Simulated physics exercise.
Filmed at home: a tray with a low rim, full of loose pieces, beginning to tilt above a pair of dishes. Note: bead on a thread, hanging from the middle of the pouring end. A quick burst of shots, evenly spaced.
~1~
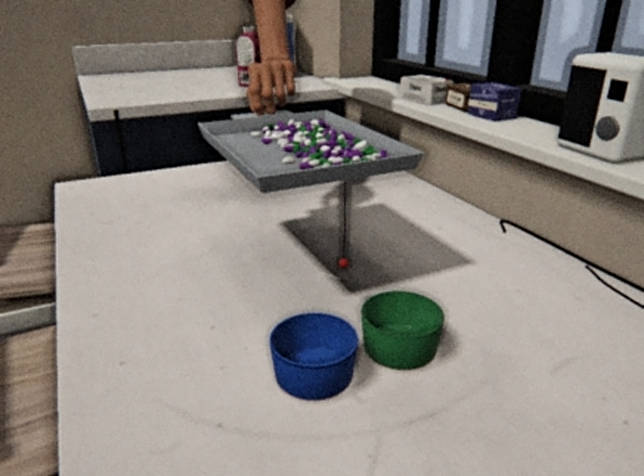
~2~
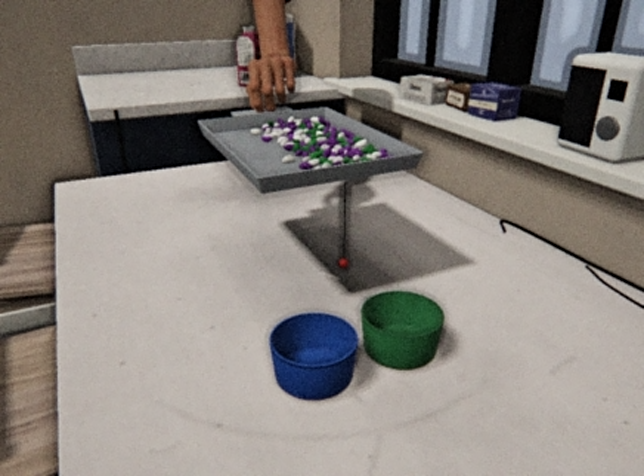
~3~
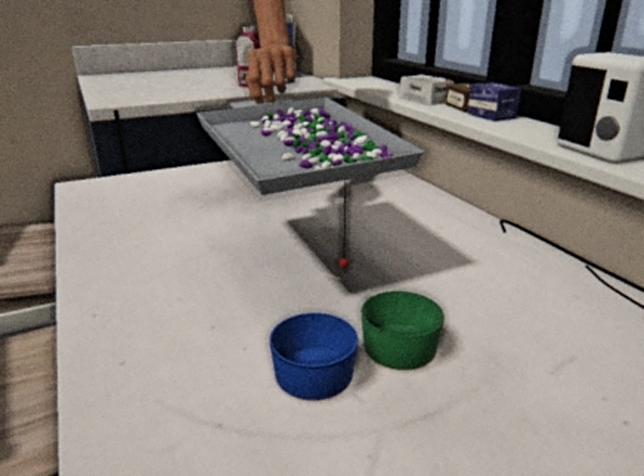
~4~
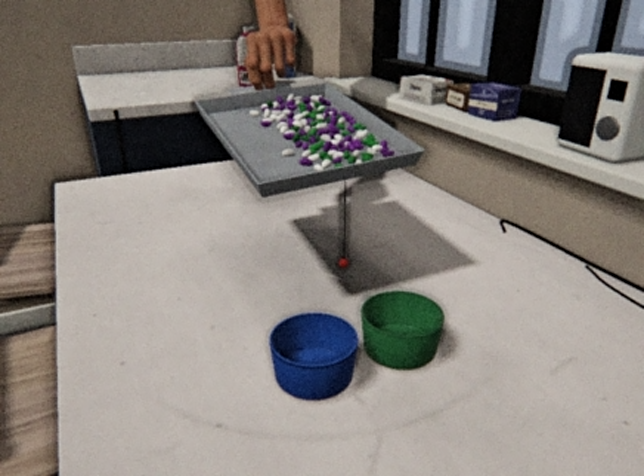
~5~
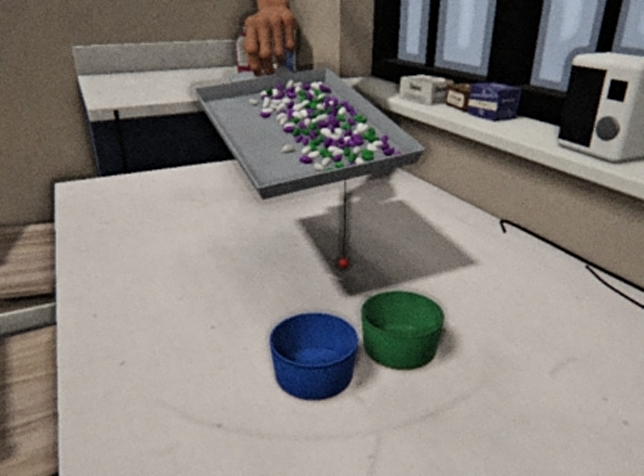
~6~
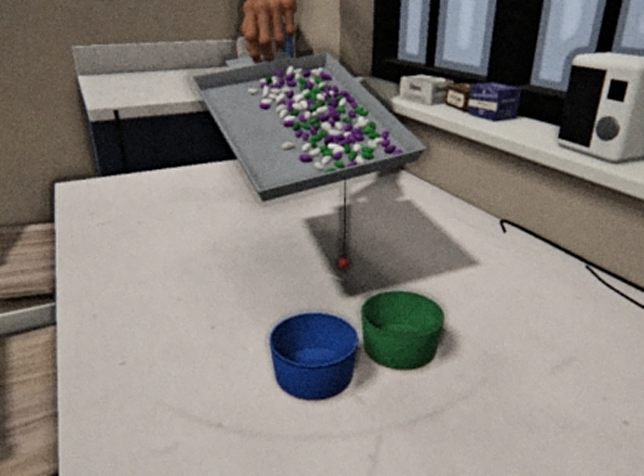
In a room with a pale table, a hand raised the far end of a gray tray of colorful jelly beans, steadily tilting it toward its front left corner above blue and green dishes.
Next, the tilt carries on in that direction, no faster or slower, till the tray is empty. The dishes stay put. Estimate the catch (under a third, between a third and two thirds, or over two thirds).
The dishes fail to reach a third of the load.
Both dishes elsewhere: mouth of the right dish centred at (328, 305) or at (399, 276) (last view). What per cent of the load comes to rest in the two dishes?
I'd say about 60 percent, followed by about 50 percent.
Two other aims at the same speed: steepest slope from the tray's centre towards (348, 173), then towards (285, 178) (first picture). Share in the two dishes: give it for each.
For the first aim it is 10 in a hundred, for the second 0 in a hundred.
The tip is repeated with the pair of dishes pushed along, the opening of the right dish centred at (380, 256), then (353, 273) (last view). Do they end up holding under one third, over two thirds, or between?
For the first try it's under a third, and for the second it's between a third and two thirds.
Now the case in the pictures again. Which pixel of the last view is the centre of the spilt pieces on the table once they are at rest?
Close to pixel (288, 336) in the last view.
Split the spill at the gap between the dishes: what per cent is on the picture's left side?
Around 90 %.
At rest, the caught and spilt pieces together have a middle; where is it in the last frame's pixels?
I'd mark it at roughly (298, 338).
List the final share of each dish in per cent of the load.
Left dish around 10, right dish around 10, both in a hundred.
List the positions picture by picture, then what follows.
In the first frame, corners of the pouring end at (261, 175) and (417, 152), level; middle of the load at (321, 143), jelly beans; left dish at (333, 379); right dish at (425, 349); bead on its thread at (344, 263).
In the second frame, corners of the pouring end at (261, 175) and (417, 152), level; middle of the load at (321, 141).
In the third frame, corners of the pouring end at (262, 177) and (417, 151), tipped barely, lowest at the left corner; middle of the load at (321, 135).
In the fourth frame, corners of the pouring end at (262, 180) and (418, 149), tipped a little, lowest at the left corner; middle of the load at (321, 127).
In the fifth frame, corners of the pouring end at (262, 183) and (419, 148), tipped a little, lowest at the left corner; middle of the load at (321, 119).
In the sixth frame, corners of the pouring end at (262, 187) and (419, 146), tipped clearly, lowest at the left corner; middle of the load at (322, 111); left dish at (333, 379); right dish at (425, 349).
Soon after the last picture, tray tipped steeply; nearly all on the tray; a stray few in the air.
A little later, tray tipped right over; about a third on the tray; a small part in the left dish; a stray few in the right dish; about a third outside both; about a quarter in the air.
Later still, tray tipped past a quarter turn; a small part in the left dish; a small part in the right dish; most outside both.
At rest, tray tipped past a quarter turn; a small part in the left dish; a small part in the right dish; most outside both.
